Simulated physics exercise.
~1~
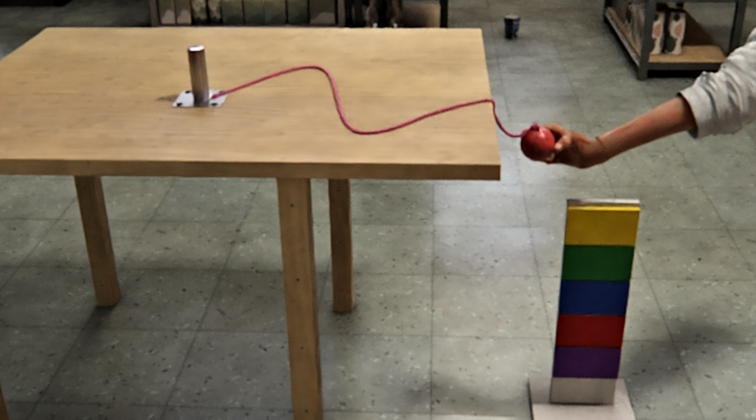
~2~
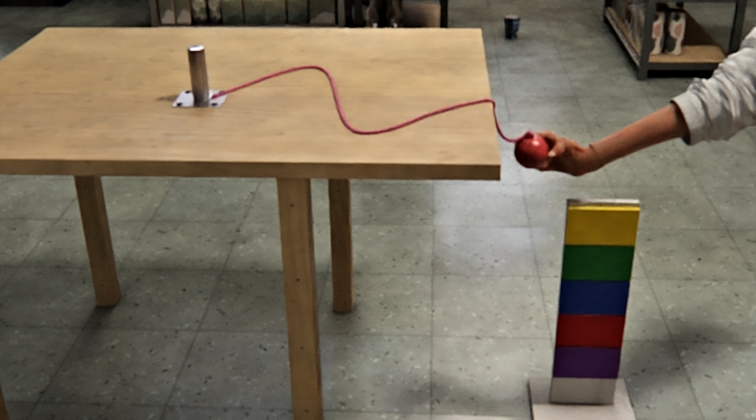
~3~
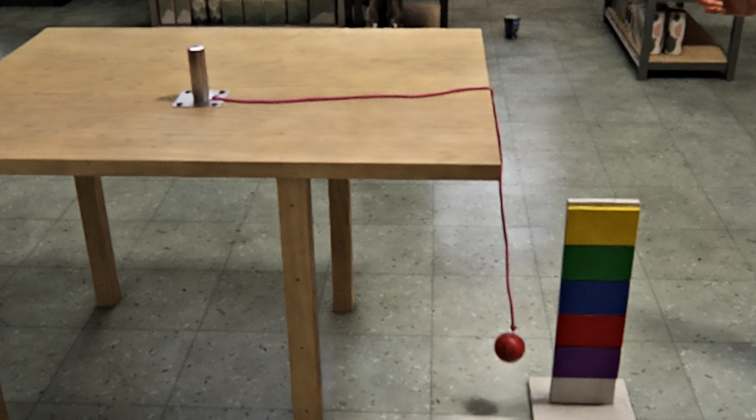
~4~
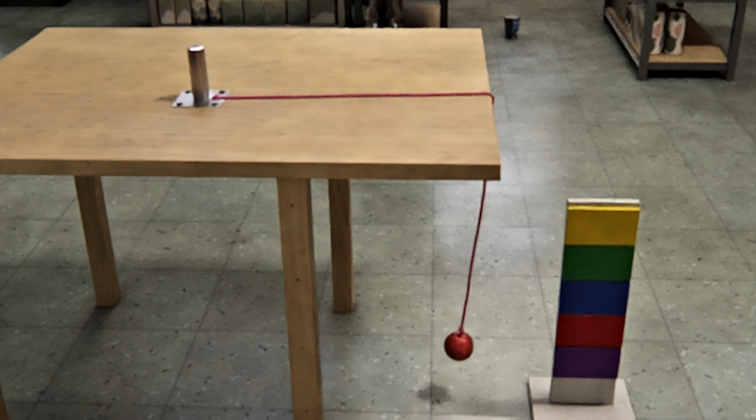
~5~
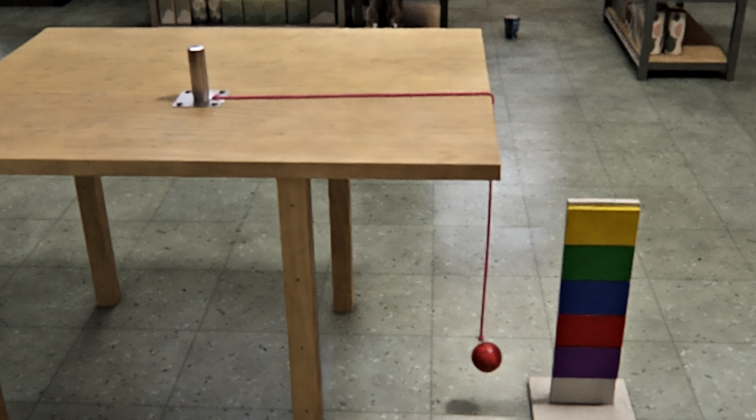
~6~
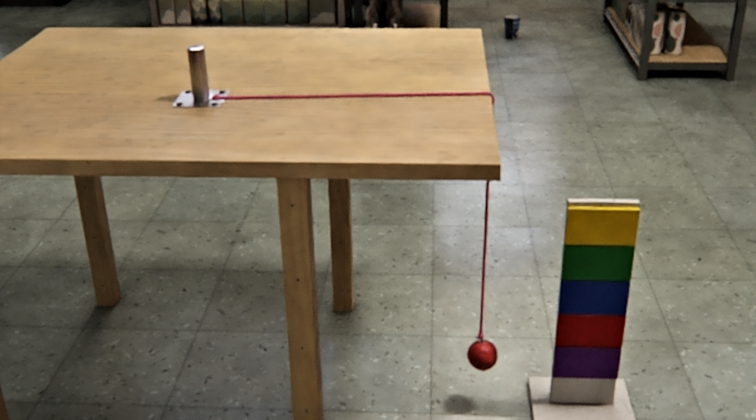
A hand held a red ball on a cord past the right edge of a wooden table and let go, and it dropped, pulling the cord straight, swung left and back a little, then hung beside the striped board, level with its purple band.
